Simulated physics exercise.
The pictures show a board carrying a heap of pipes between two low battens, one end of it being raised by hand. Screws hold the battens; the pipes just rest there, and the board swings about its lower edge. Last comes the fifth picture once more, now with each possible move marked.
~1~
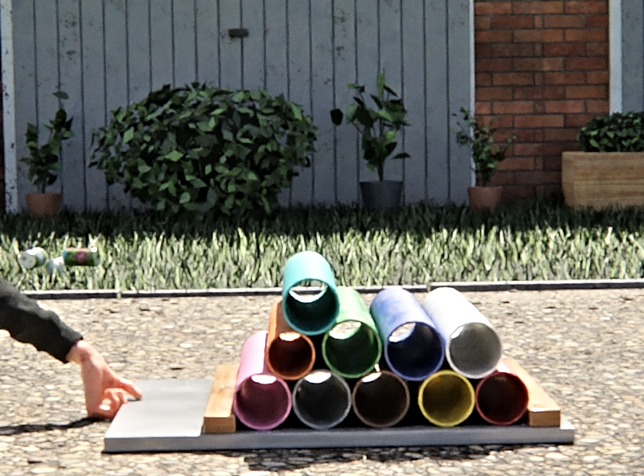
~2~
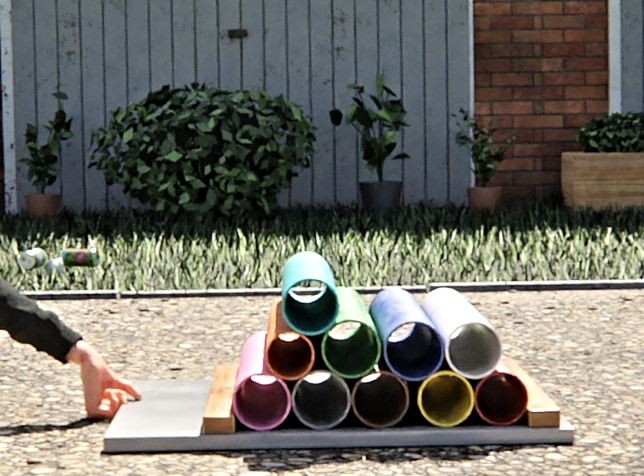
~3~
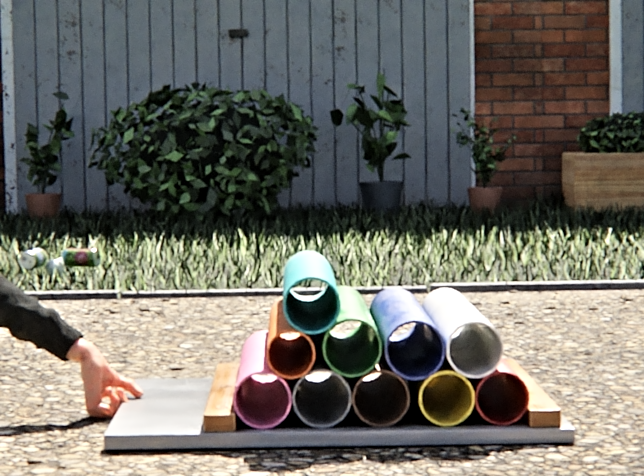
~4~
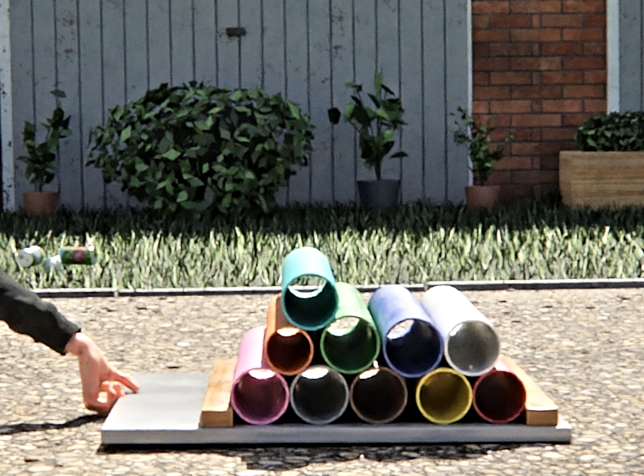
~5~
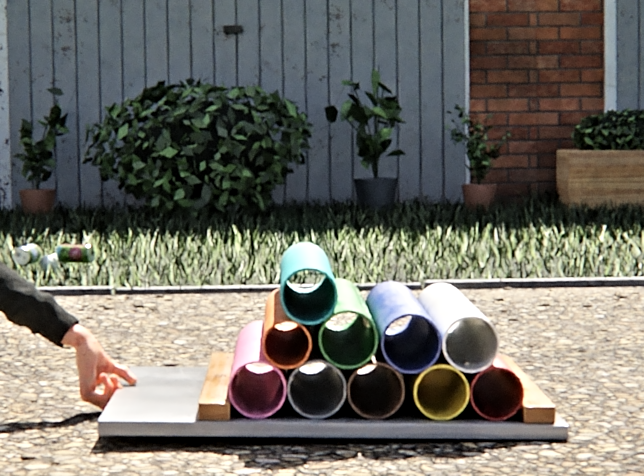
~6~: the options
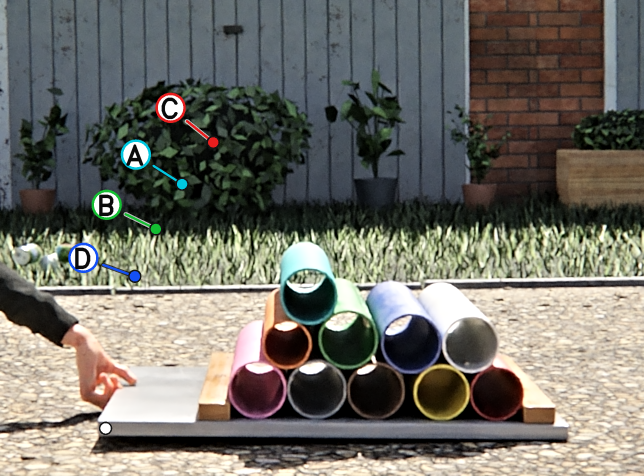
A hand at the left held the end of a grey board carrying a stack of colourful pipes between two wooden strips, then raised that end very slightly while the pipes stayed stacked.
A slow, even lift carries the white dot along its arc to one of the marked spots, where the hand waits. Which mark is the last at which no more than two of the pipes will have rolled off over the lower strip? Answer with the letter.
The answer is mark D.
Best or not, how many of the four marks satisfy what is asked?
One of them.
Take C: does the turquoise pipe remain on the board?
The turquoise pipe: No.
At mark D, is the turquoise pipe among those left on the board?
The turquoise pipe: Yes.
On the marked copy, A at (182, 184); B at (156, 229); C at (213, 142); D at (135, 276); the white dot at (105, 428).
Following D. Soon after the start, board at 14°.
Later, board at 21°.
In the end, board at 21°, one over the low batten (white).
As for the rest, A five over the low batten; B three over the low batten (blue, green, white); C five over the low batten.
